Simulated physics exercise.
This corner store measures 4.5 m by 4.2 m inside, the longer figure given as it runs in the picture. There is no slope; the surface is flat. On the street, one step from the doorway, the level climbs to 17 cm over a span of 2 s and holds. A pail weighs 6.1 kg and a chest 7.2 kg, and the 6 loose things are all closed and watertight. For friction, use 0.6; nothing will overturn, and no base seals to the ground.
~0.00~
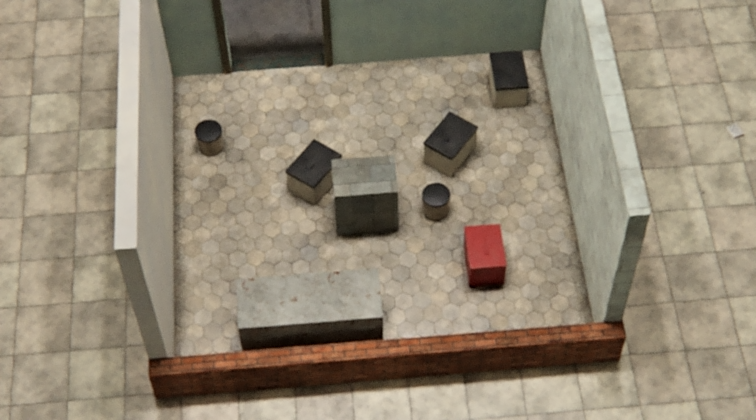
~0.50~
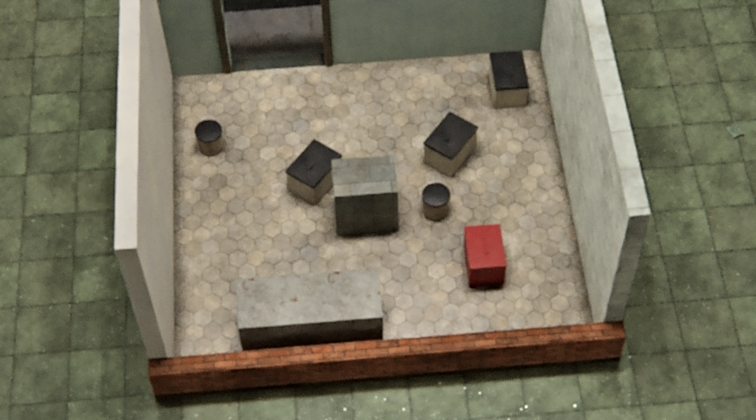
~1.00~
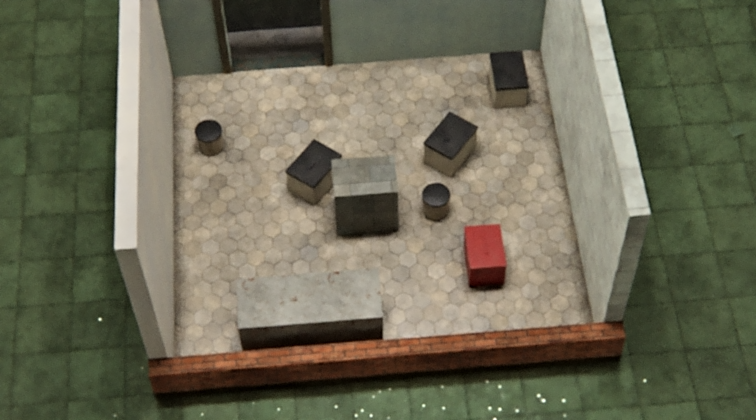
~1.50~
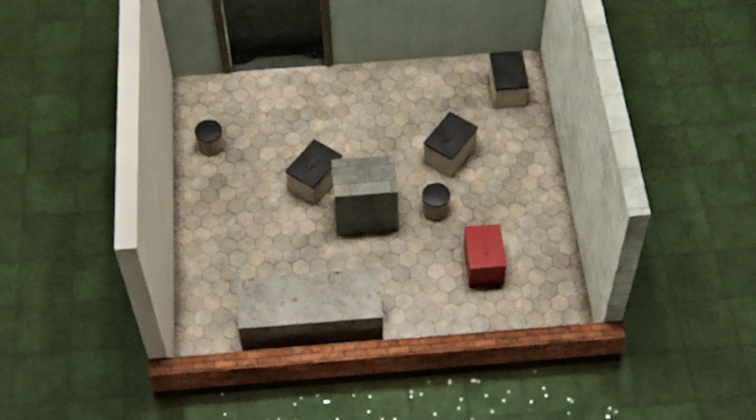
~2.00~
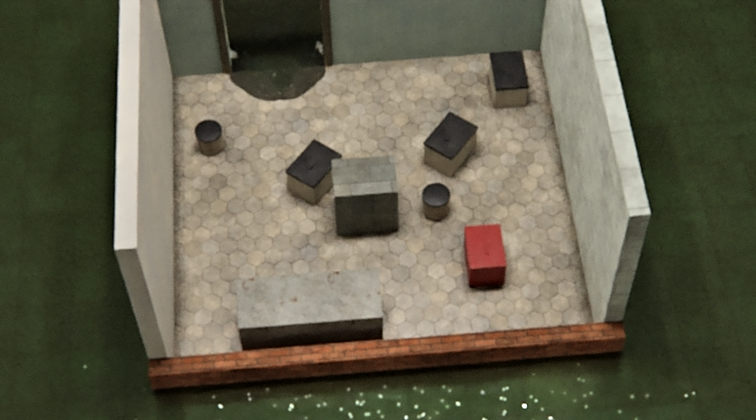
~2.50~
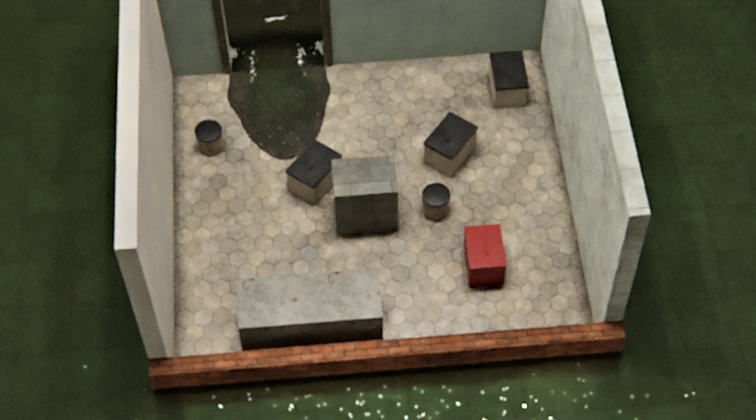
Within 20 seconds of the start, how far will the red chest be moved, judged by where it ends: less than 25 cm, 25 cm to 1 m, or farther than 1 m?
Prediction: It relocates a long stretch.
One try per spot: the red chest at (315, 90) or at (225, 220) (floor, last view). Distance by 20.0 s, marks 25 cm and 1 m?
At the first spot it winds up well off, and at the second it winds up well off.
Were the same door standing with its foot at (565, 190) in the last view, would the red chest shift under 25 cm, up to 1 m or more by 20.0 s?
Then the red chest slides a little.
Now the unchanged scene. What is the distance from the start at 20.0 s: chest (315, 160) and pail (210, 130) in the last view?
Shifts: 20 cm / 200 cm.
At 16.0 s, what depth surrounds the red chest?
Depth: About 10 cm.
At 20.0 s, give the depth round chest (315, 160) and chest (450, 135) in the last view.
About 9 and 10 cm.
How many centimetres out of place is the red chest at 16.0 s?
I'd guess some 200 cm by then.
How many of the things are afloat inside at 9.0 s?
I get 1.
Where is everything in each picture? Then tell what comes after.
The red chest at (485, 246), on the bottom; 0.0 m2 under water; 0 of 6 have shifted, in the first picture.
The red chest at (485, 246), on the bottom; 0.0 m2 under water; 0 of 6 have shifted, in the second picture.
The red chest at (485, 246), on the bottom; water covers 0.0 m2; 0 of 6 have shifted, in the third picture.
The red chest at (485, 246), on the bottom; water covers 0.0 m2; 0 of 6 have shifted, in the fourth picture.
The red chest at (485, 246), on the bottom; 0.4 m2 under water; 0 of 6 have shifted, in the fifth picture.
The red chest at (485, 246) rests on the ground; water covers 1.2 m2; 0 of 6 have shifted, in the sixth picture.
After 4.0 s the red chest is near (485, 246), 0.0 m from its start, aground; 1 afloat.
After 9.0 s the red chest is near (490, 246), 0.0 m from its start, aground; 1 afloat.
After 16.0 s the red chest is near (523, 100), 2.0 m from its start, afloat; 5 afloat.
After 20.0 s the red chest is near (391, 76), 2.6 m from its start, afloat; 6 afloat.
